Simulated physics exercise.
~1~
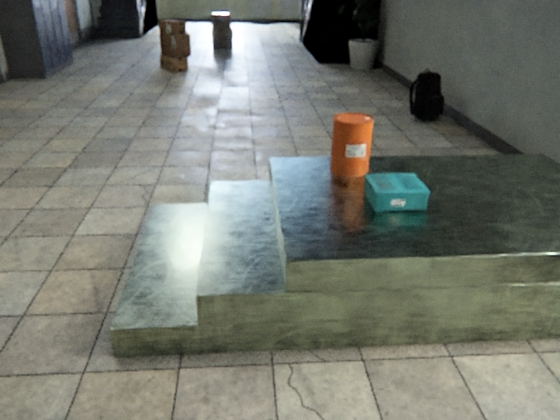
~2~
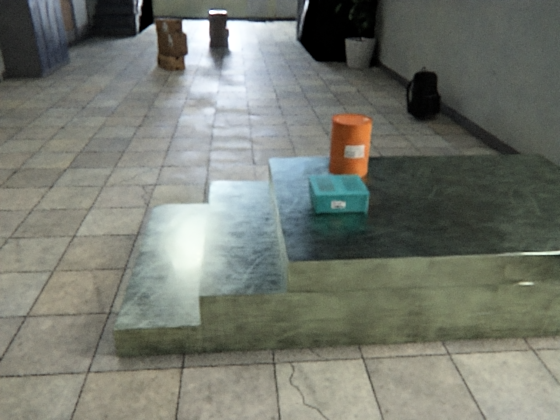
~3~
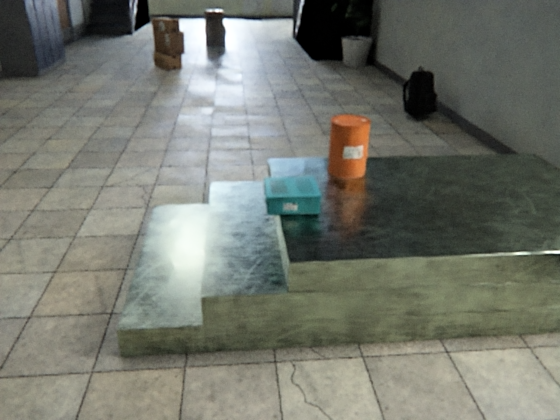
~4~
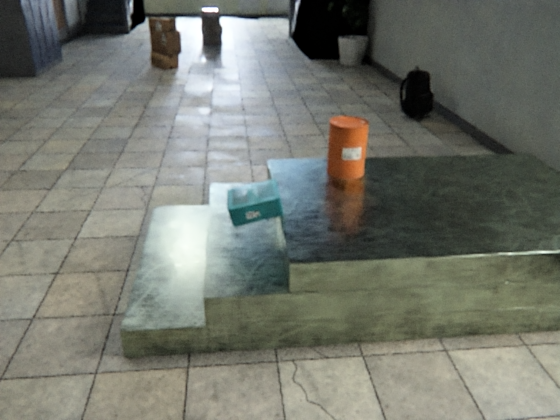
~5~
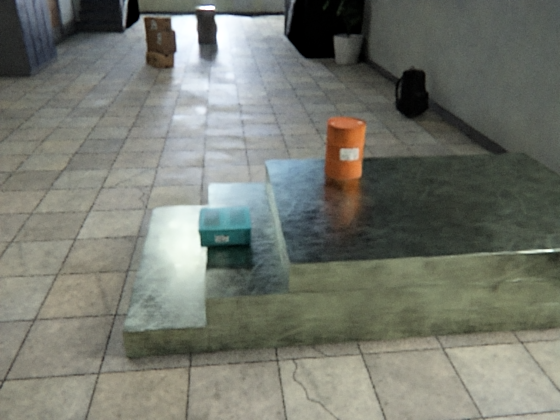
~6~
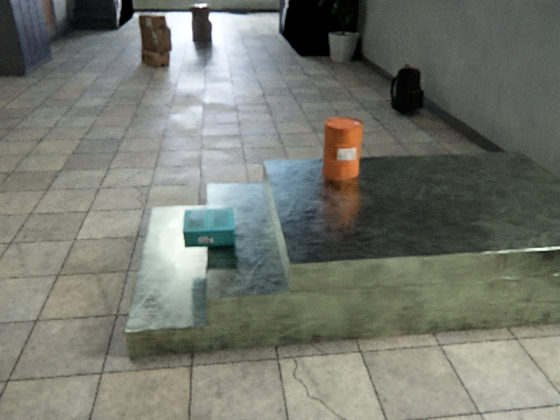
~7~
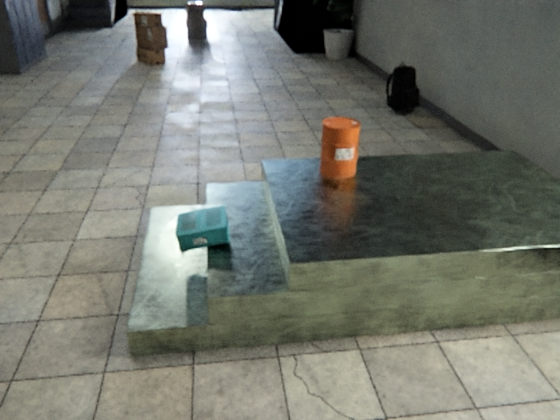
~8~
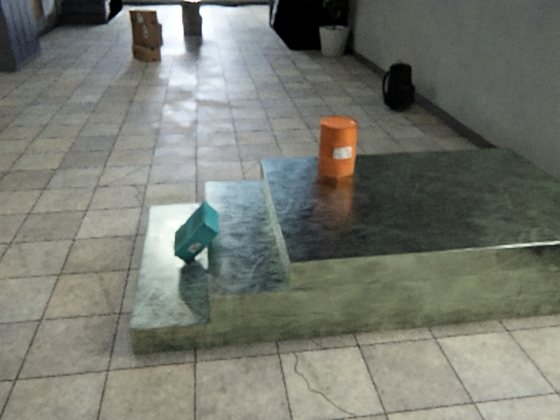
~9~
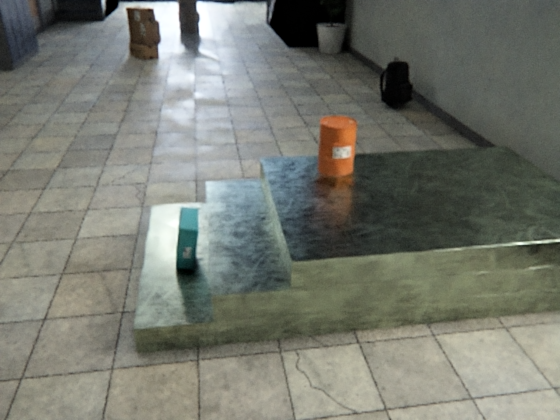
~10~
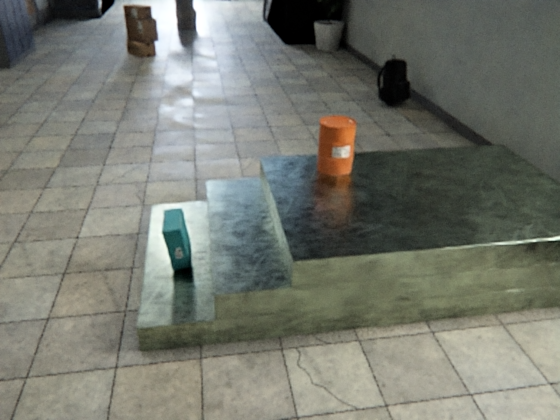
In a wide tiled hallway, a low greenish platform with steps on its left side holds an orange canister and a turquoise box, with a backpack by the right wall and cardboard boxes farther back. The turquoise box slides left across the platform, passing in front of the canister. It reaches the edge, tilts over it and drops onto the steps below. Still moving left, it continues down to the lowest step, tipping up steeply as it goes. It ends standing upright on that step, leaning slightly, short of the floor, while the canister stays on top.
